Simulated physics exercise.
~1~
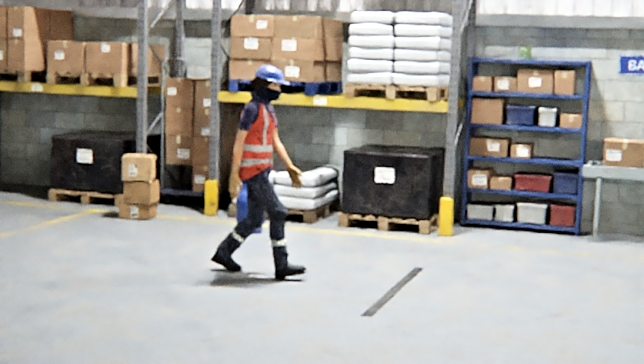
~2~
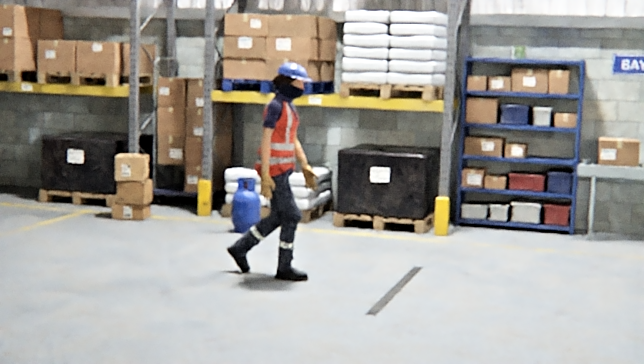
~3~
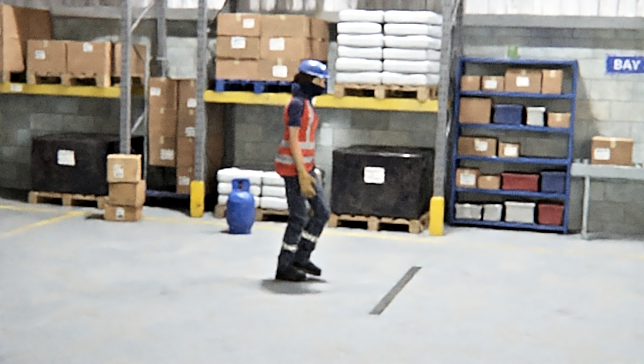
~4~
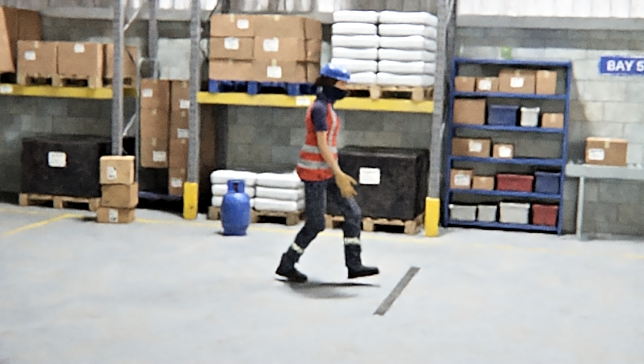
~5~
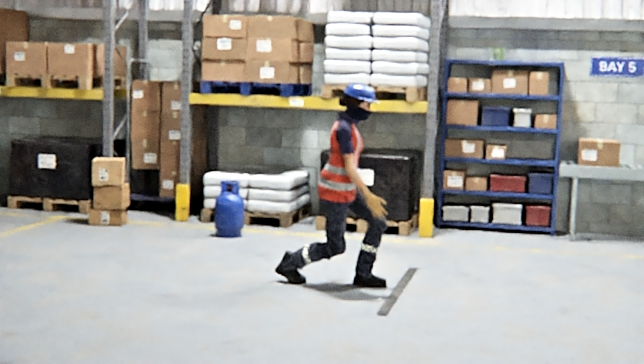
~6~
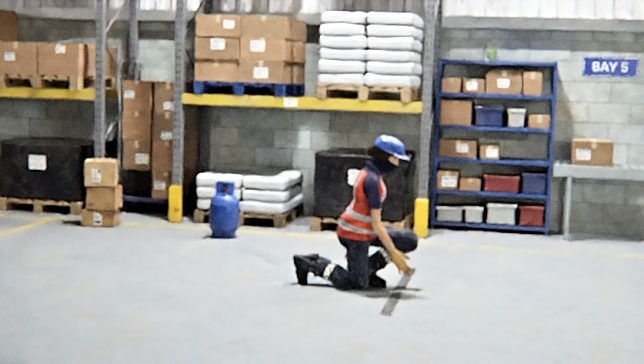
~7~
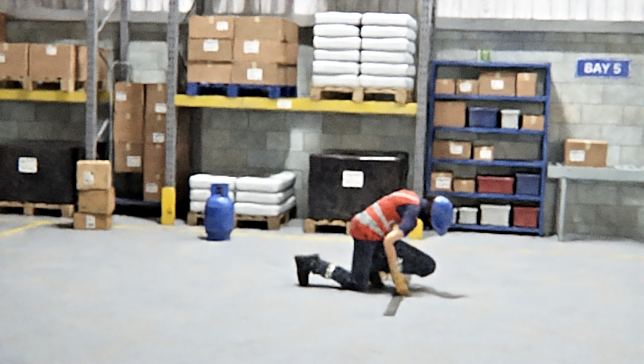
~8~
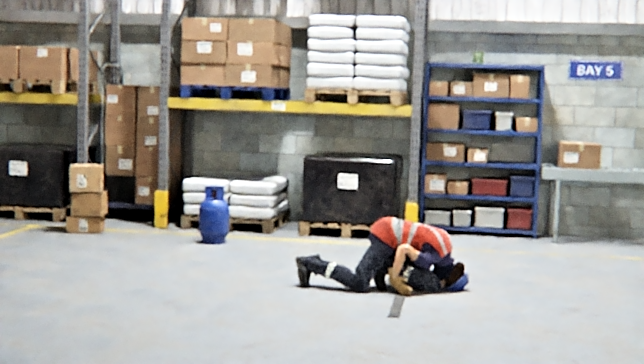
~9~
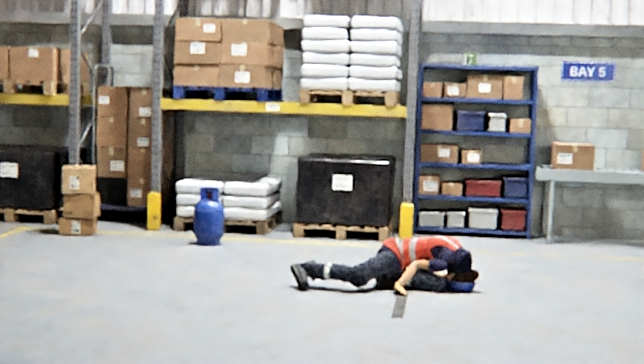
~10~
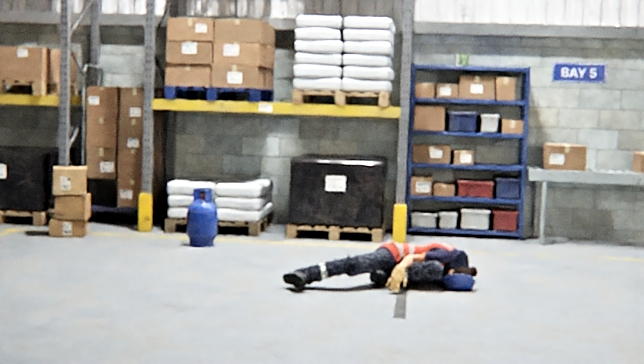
A person in a blue helmet and orange safety vest walked right across a warehouse floor, dropped to their knees near a black strip, then folded forward and ended up lying still, with head and chest past the strip.
